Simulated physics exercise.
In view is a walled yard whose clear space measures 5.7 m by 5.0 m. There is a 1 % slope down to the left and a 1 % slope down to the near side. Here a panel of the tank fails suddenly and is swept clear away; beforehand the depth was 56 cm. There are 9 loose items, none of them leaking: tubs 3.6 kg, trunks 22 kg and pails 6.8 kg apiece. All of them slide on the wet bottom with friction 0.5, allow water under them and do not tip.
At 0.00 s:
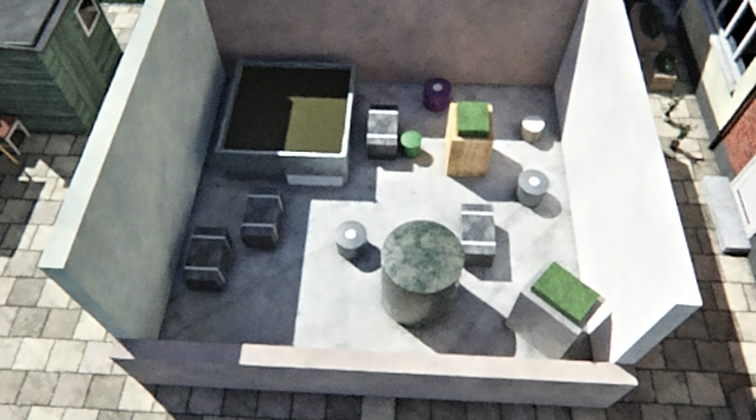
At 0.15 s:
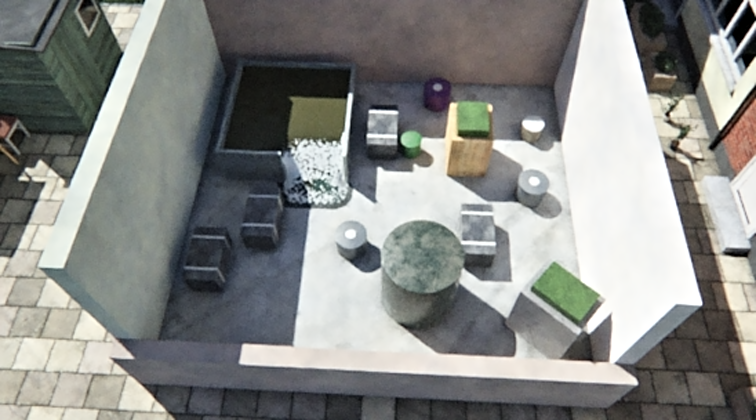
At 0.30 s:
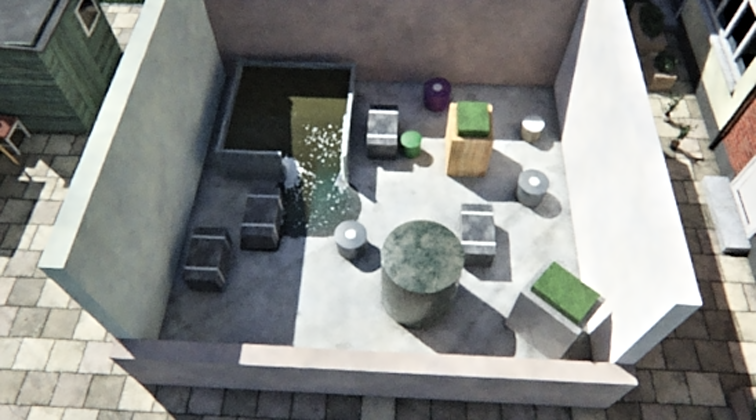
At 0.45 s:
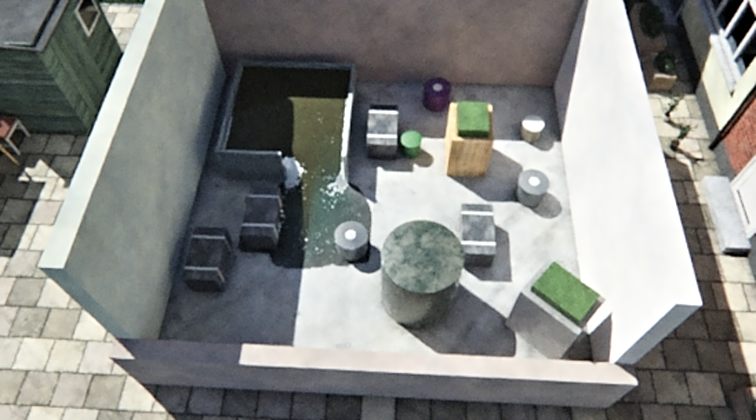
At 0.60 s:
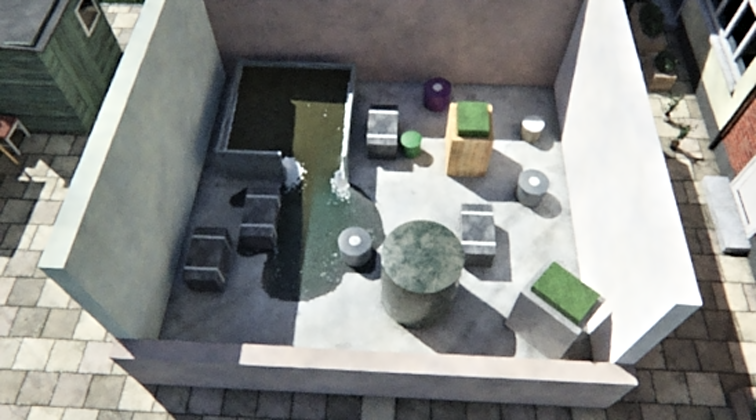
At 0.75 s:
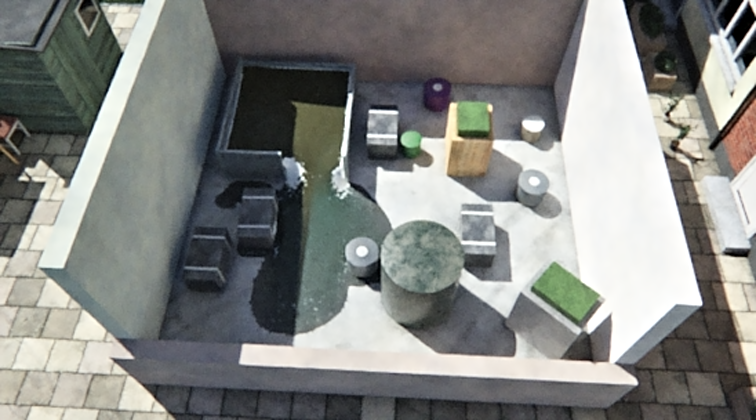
Water bursts from a tank and spreads across the walled yard, shifting two items slightly.
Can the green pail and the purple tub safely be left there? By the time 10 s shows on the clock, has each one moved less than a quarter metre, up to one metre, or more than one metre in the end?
The green pail rests nearly unmoved. The purple tub is shoved a bit.
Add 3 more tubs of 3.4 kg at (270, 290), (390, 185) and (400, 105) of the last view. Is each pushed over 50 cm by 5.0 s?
So that's beyond the threshold, within the threshold and within the threshold, in that sequence.
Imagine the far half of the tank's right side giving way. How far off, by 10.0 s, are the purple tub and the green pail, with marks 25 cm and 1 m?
Outcome - purple tub: Long-distance displacement, green pail: Long-distance displacement.
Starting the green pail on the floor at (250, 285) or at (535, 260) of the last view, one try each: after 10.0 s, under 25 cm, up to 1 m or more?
In turn: It ends far away; it holds its place.
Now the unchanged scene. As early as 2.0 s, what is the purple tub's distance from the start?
Displacement by then near 0 cm.
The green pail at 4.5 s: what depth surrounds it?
Near 2 cm deep.
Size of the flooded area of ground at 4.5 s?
The covered patch comes to about 20 m2.
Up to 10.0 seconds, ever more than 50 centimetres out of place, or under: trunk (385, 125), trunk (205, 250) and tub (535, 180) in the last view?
First one stayed inside, second one went too far, third one went too far.
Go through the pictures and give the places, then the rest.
The first picture shows the green pail at (412, 139) rests on the ground; the purple tub at (438, 87) rests on the ground; water covers 3.2 m2; 0 of 9 have shifted.
The second picture shows the green pail at (412, 139), on the bottom; the purple tub at (438, 87), on the bottom; water covers 3.7 m2; 0 of 9 have shifted.
The third picture shows the green pail at (412, 139), on the bottom; the purple tub at (438, 87), on the bottom; water covers 4.3 m2; 0 of 9 have shifted.
The fourth picture shows the green pail at (412, 139) rests on the ground; the purple tub at (438, 87), on the bottom; water covers 5.0 m2; 0 of 9 have shifted.
The fifth picture shows the green pail at (412, 139), on the bottom; the purple tub at (438, 87) rests on the ground; water covers 5.8 m2; 1 of 9 have shifted.
The sixth picture shows the green pail at (412, 139), on the bottom; the purple tub at (438, 87), on the bottom; water covers 6.9 m2; 2 of 9 have shifted.
After 2.0 s the green pail is near (412, 139), 0.0 m from its start, aground; the purple tub is near (438, 87), 0.0 m from its start, aground; 1 afloat.
After 4.5 s the green pail is near (412, 139), 0.0 m from its start, aground; the purple tub is near (438, 87), 0.0 m from its start, aground; 2 afloat.
After 7.0 s the green pail is near (412, 139), 0.0 m from its start, aground; the purple tub is near (438, 87), 0.0 m from its start, aground; 4 afloat.
After 10.0 s the green pail is near (412, 139), 0.0 m from its start, aground; the purple tub is near (455, 103), 0.5 m from its start, afloat; 5 afloat.
